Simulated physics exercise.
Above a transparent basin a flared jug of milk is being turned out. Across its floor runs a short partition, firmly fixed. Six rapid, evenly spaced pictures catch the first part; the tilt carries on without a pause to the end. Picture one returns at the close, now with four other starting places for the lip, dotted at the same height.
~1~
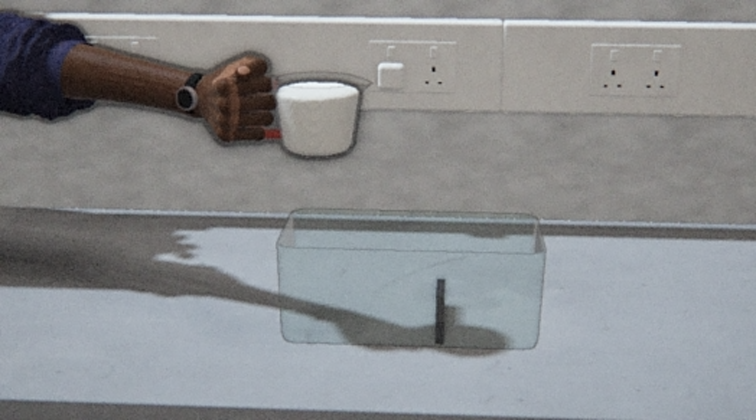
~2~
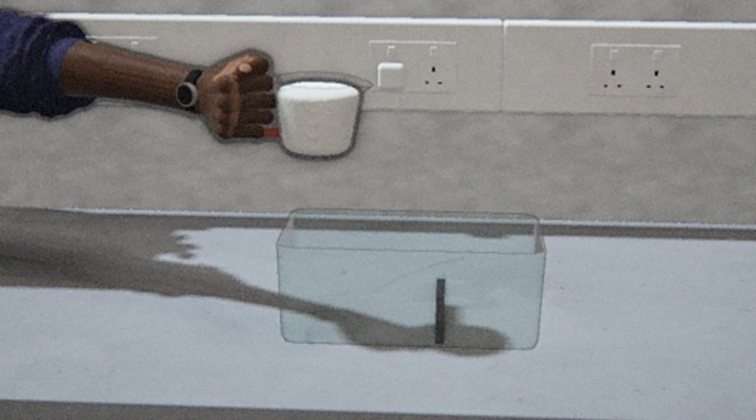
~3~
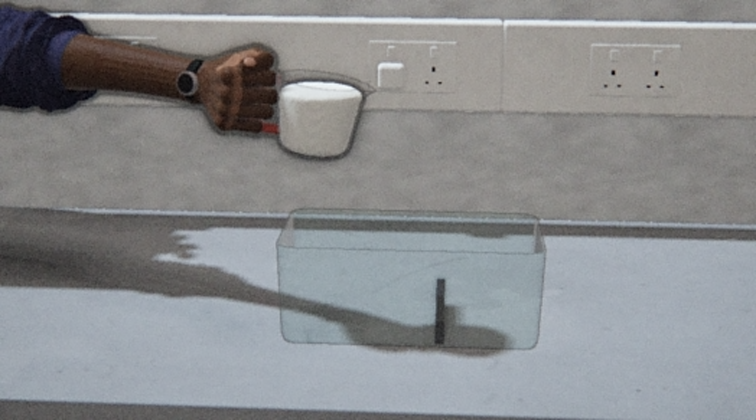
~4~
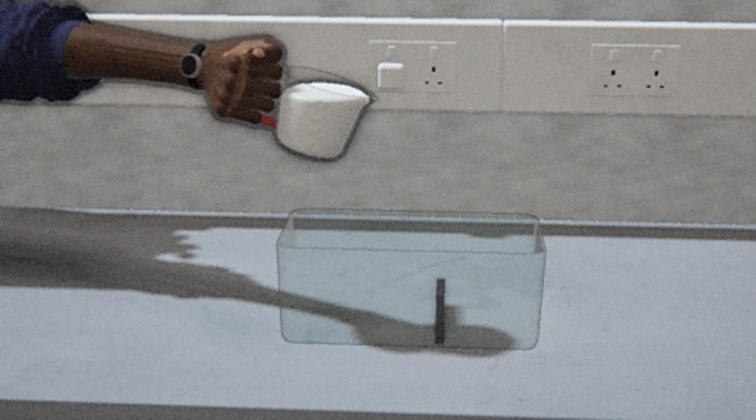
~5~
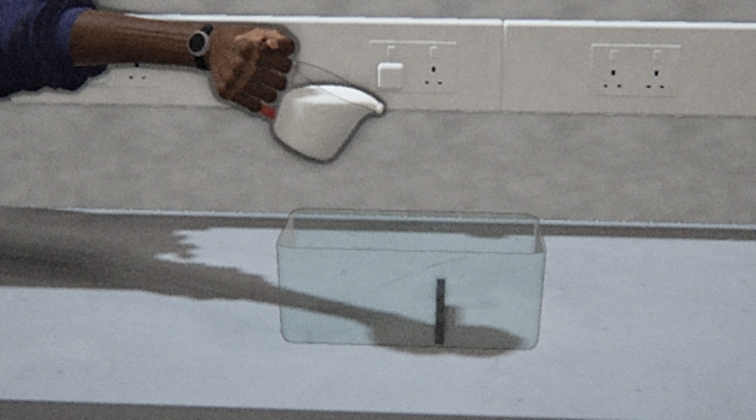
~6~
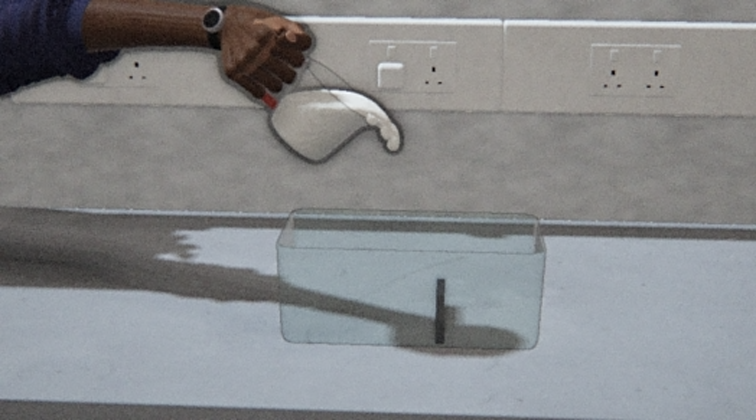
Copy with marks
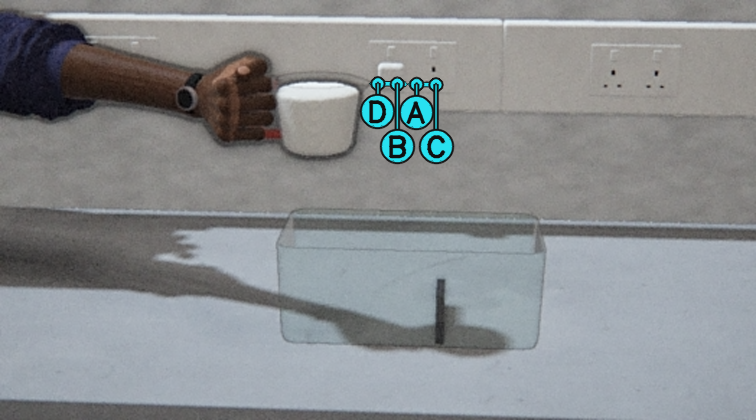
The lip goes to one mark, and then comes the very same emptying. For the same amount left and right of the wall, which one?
The best spot is B.
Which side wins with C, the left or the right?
The right one.
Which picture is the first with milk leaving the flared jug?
In picture 5.
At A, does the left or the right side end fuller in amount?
The right side.
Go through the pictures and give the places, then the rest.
The first frame shows upright, lip at (371, 83); basin from (281, 340) to (538, 348); top of the wall at (441, 299); nothing has left yet.
The second frame shows upright, lip at (372, 85); nothing has left yet.
The third frame shows tipped about 7°, lip at (375, 90); nothing has left yet.
The fourth frame shows tipped about 16°, lip at (378, 99); nothing has left yet.
The fifth frame shows tipped about 27°, lip at (380, 111); milk is over the lip, down to (380, 111).
The sixth frame shows tipped about 40°, lip at (379, 125); milk is over the lip, down to (394, 146).
On the marked copy, A at (416, 84); B at (397, 84); C at (436, 84); D at (377, 83).
With A, about 24 % ends left of the wall and 75 % right of it.
With B, about 45 % ends left of the wall and 54 % right of it.
With C, about 18 % ends left of the wall and 80 % right of it.
With D, about 77 % ends left of the wall and 21 % right of it.
